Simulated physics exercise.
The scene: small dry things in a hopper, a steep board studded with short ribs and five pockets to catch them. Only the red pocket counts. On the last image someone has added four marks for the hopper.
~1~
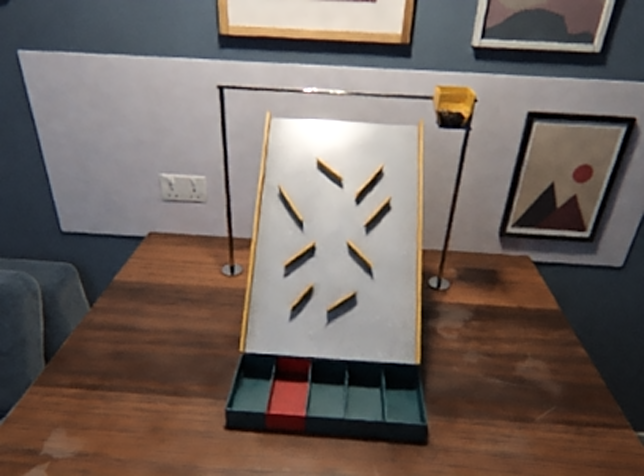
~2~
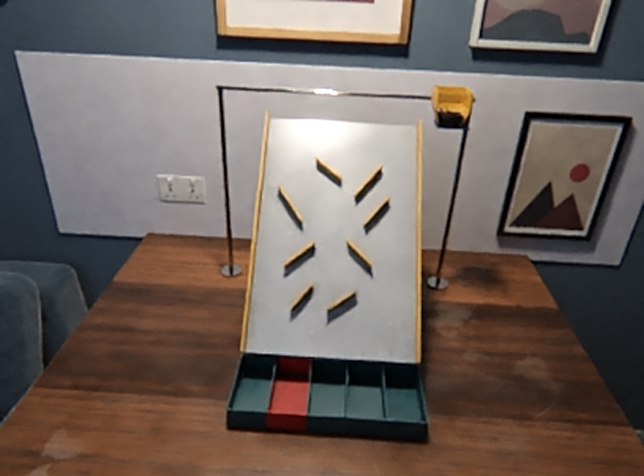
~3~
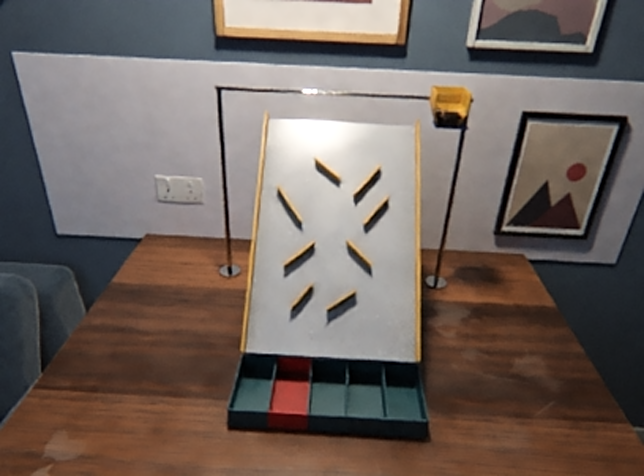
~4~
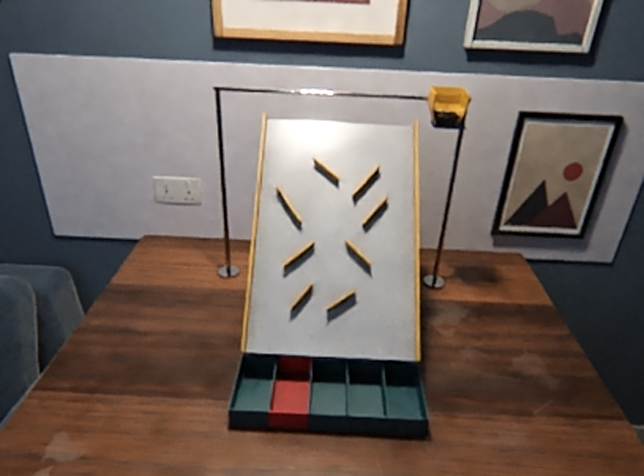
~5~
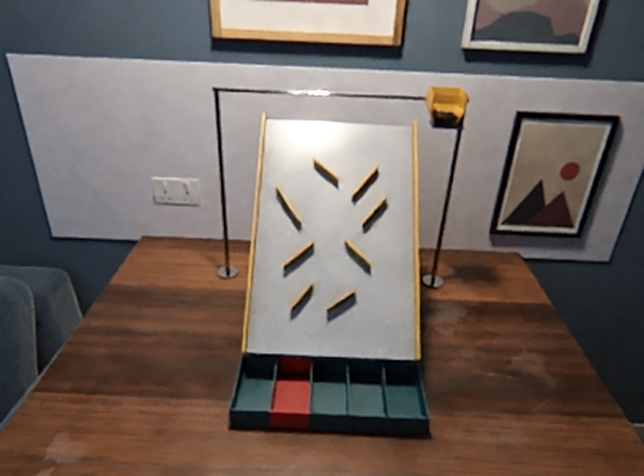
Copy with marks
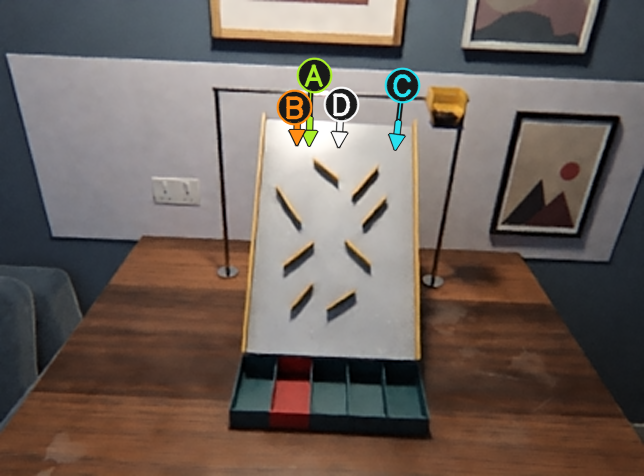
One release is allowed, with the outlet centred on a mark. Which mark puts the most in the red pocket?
Use mark D.
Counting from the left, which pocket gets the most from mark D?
It is the second one.
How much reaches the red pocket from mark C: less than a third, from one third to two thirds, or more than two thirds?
Less than a third.
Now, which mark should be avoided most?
Here it is mark C.
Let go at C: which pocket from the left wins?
The fifth from the left.
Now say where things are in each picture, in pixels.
In the first picture, hopper at (449, 116), black beans, door shut.
In the second picture, ribs (316, 157) to (341, 177), (355, 194) to (382, 164), (278, 185) to (302, 220).
In the third picture, ribs (364, 223) to (388, 196), (284, 265) to (314, 242), (347, 240) to (372, 265).
In the fourth picture, ribs (291, 307) to (312, 283), (327, 309) to (356, 290).
In the fifth picture, red pocket at (289, 419), number 2 of 5 from the left.
On the marked copy, mark A meets the board at (309, 140); mark B meets the board at (296, 139); mark C meets the board at (395, 144); mark D meets the board at (338, 141).
For mark A, about a third in the red pocket, about half in other pockets, a stray few held on the board, a small part outside the box.
For mark B, about a third in the red pocket, about half in other pockets, a small part outside the box.
For mark C, a stray few in the red pocket, most in other pockets, a small part outside the box.
For mark D, about two thirds in the red pocket, about a third in other pockets.
